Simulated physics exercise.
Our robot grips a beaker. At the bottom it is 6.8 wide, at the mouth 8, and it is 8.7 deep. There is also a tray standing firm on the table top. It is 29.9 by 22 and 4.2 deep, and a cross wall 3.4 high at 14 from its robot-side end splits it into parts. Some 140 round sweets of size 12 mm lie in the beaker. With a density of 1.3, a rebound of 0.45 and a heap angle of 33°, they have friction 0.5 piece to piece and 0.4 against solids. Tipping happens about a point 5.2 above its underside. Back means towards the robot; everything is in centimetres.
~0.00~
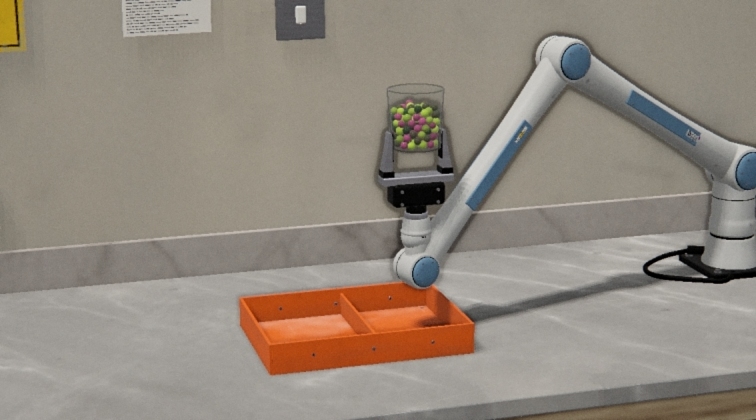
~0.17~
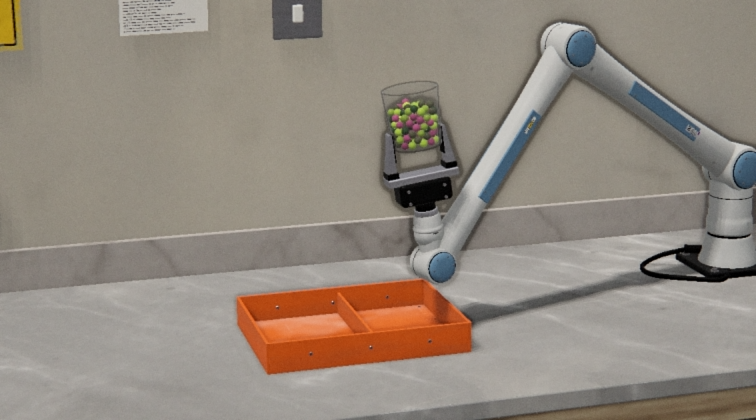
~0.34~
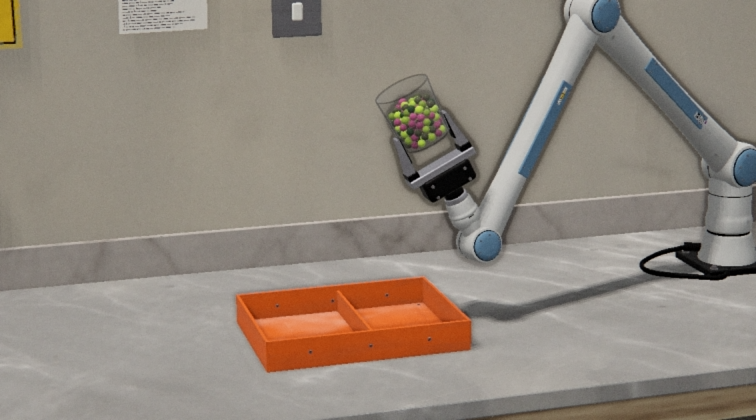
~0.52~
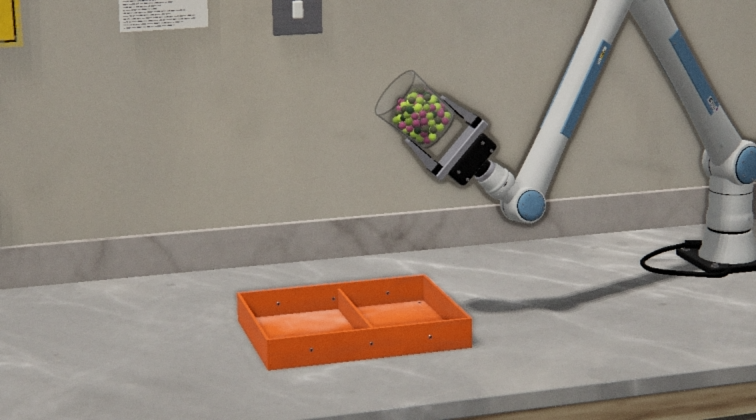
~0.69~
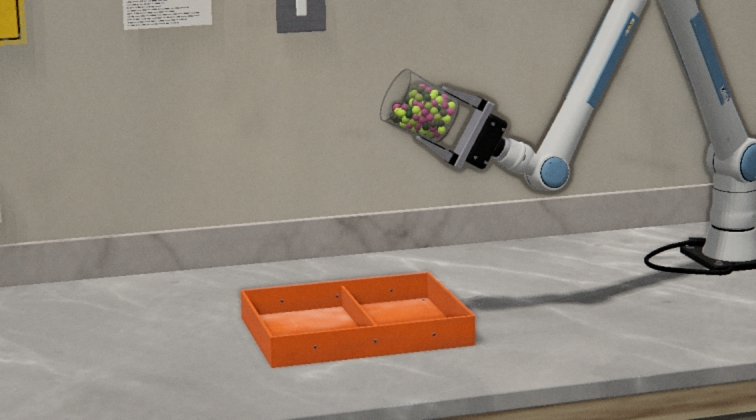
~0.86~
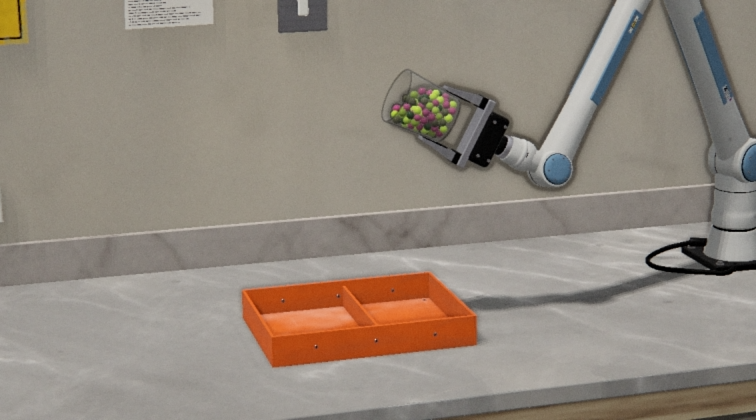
On a marble-patterned counter, a robot arm grips a clear beaker of small colourful balls above and behind an orange divided tray, tilting it steadily leftward as the arm's wrist swings up and right, then barely moves.
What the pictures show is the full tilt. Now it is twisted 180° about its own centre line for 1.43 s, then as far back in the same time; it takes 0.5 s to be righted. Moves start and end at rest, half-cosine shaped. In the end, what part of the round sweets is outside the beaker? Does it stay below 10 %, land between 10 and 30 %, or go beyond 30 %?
It stays below 10 %.
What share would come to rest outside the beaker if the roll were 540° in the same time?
It would be roughly 5 percent.
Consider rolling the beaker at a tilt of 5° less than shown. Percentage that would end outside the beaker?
In that case I'd expect around 0 per cent.
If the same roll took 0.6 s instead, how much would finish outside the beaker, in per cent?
Expected share: Some 0 %.
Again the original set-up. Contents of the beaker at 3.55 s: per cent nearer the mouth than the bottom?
35 %, roughly.
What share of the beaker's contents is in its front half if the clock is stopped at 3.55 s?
Near enough 40 in a hundred.
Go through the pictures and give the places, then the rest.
The first frame shows beaker middle at (416, 119), upright; upper third of the load around (416, 112), from x 395 to 435, top at y 105; 140 in the beaker.
The second frame shows beaker middle at (413, 118), tipped 8°; upper third of the load around (414, 112), from x 390 to 435, top at y 105.
The third frame shows beaker middle at (415, 115), tipped 26°; upper third of the load around (418, 108), from x 390 to 440, top at y 95.
The fourth frame shows beaker middle at (417, 112), tipped 48°; upper third of the load around (422, 104), from x 395 to 445, top at y 90.
The fifth frame shows beaker middle at (421, 108), tipped 61°; upper third of the load around (428, 100), from x 395 to 450, top at y 90.
The sixth frame shows beaker middle at (423, 108), tipped 62°; upper third of the load around (430, 102), from x 395 to 455, top at y 90; 140 in the beaker.
By 2.20 s, tipped 62°, highest piece 37 above the table; 140 in the beaker.
By 3.55 s, tipped 62°, highest piece 36 above the table; 139 in the beaker, 1 in the robot-side part.
By 4.42 s, upright, highest piece 38 above the table; 138 in the beaker, 2 in the robot-side part.
By 5.12 s, upright, highest piece 38 above the table; 138 in the beaker, 2 in the robot-side part.
Final count, 138 in the beaker, 2 in the robot-side part. That is 1 % outside the beaker.
